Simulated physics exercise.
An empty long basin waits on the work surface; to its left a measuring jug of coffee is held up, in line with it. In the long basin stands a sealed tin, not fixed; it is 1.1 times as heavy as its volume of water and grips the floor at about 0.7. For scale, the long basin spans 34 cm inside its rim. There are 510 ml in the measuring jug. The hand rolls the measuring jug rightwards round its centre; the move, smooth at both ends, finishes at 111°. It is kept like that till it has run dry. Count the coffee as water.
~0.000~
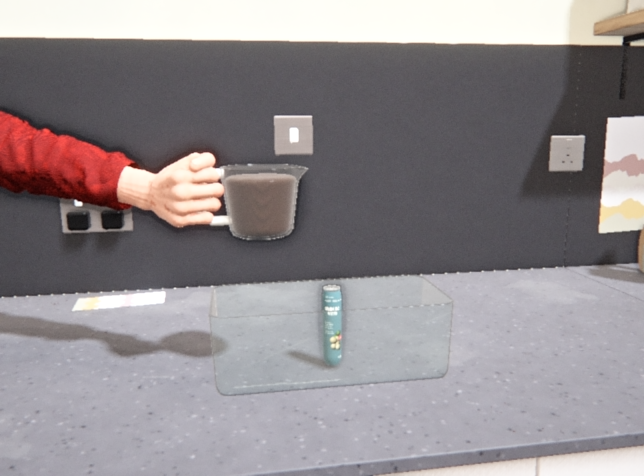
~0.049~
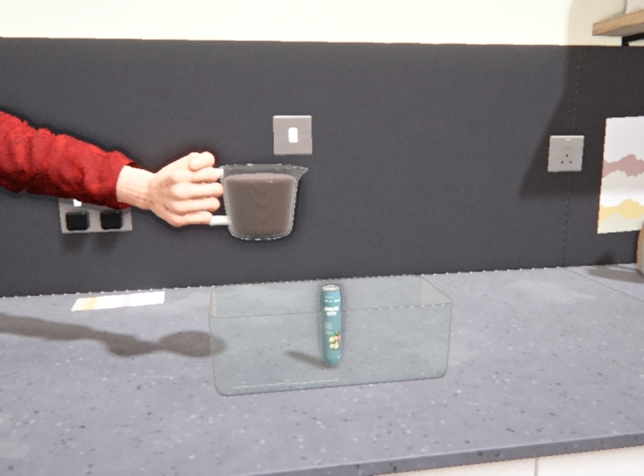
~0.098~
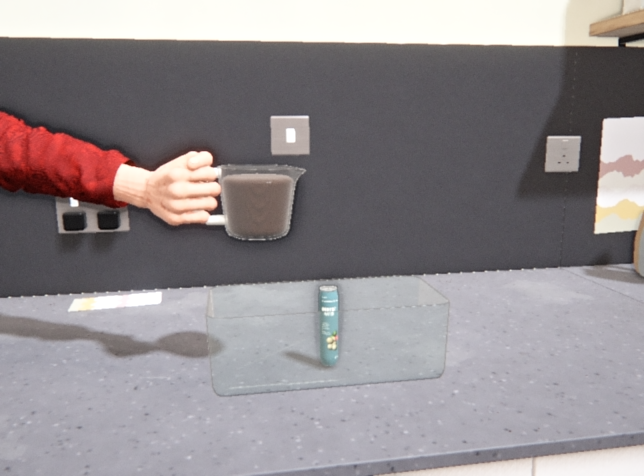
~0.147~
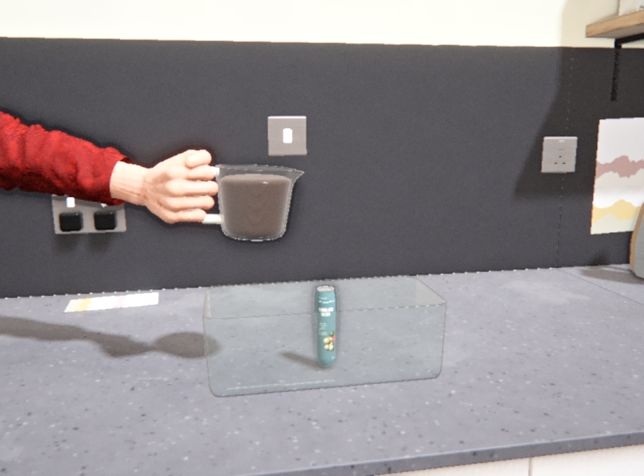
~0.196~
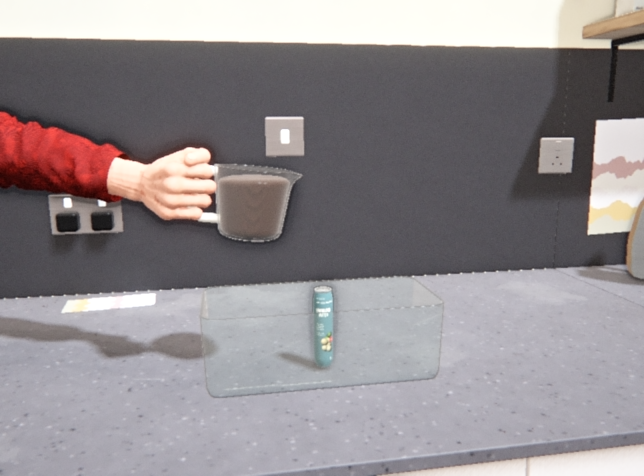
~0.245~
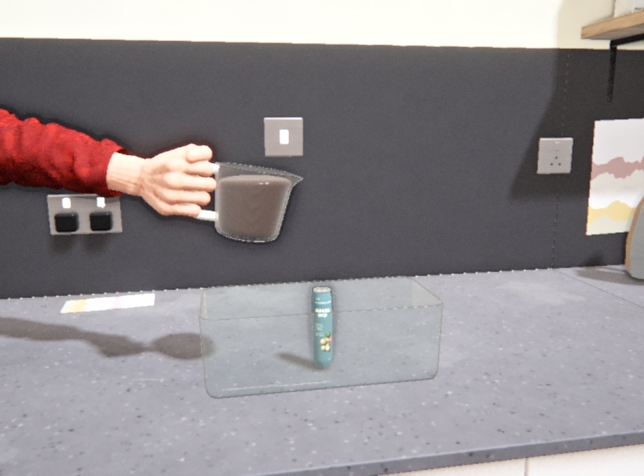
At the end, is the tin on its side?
It keeps standing.
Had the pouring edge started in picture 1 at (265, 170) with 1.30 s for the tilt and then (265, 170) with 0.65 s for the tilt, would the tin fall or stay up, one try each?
First it falls; then it falls.
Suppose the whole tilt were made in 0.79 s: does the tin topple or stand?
The tin falls.
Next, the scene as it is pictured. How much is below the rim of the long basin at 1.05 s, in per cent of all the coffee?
Near 74 in a hundred.
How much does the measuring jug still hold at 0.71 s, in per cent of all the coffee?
Some 68 per cent.
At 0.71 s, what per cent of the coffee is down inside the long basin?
About 10 per cent.
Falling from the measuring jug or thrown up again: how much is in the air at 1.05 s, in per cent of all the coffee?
Near 14 in a hundred.
Then, 0.71 s in, the tilt is 64° and 69 per cent is still to pour; the tin stands where it began.
Then, 1.05 s in, the tilt is 101° and 11 per cent is still to pour; the tin stands where it began.
Then, 1.41 s in, the tilt is 111° and 0 per cent is still to pour; the tin stands where it began.
Then, 1.80 s in, the tilt is 111° and 0 per cent is still to pour; the tin stands where it began.
Finally, the tin stands where it began.
